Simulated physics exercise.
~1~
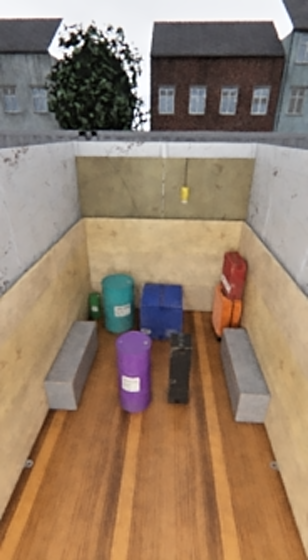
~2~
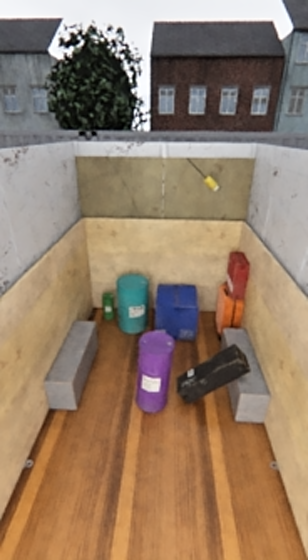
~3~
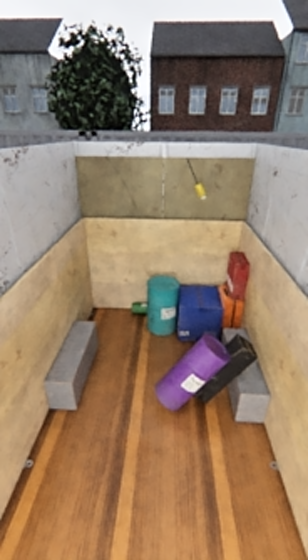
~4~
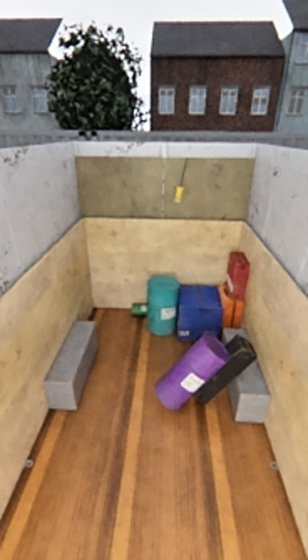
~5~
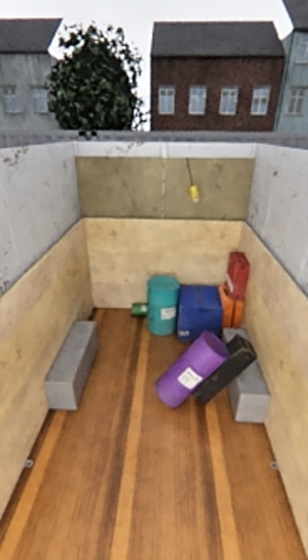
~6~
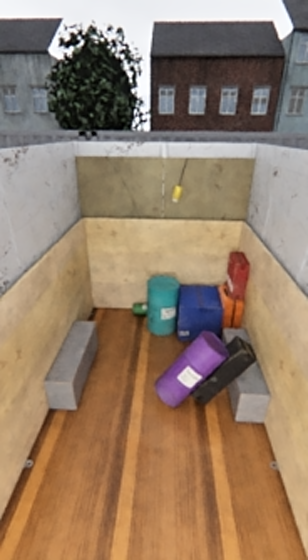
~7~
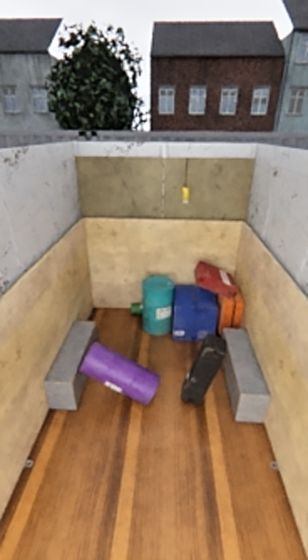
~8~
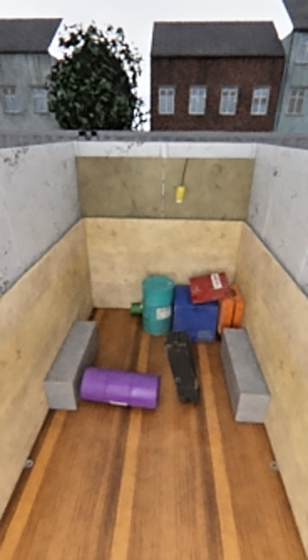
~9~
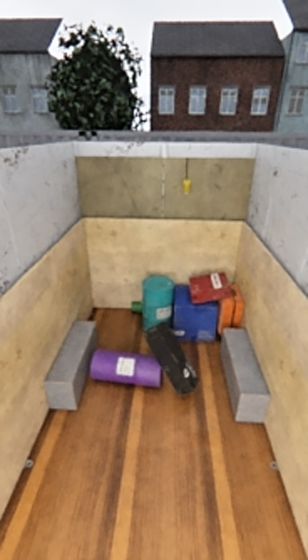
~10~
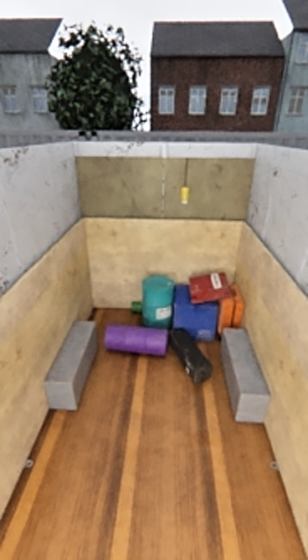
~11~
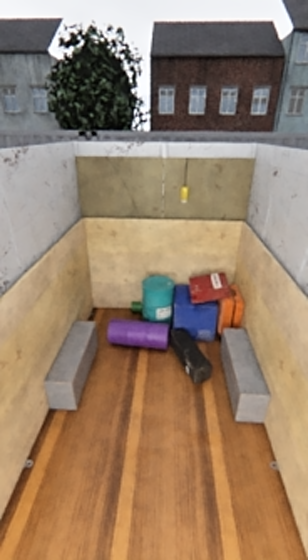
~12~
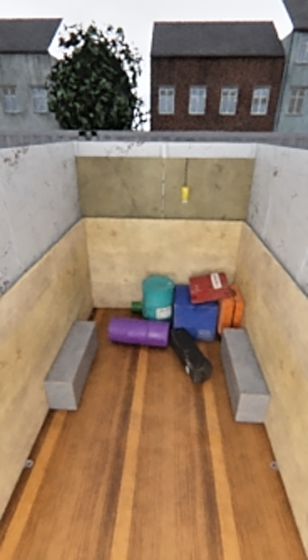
Drums, boxes and cases in a van bay sliding right, then left and towards the bulkhead, the purple drum ending on its side.
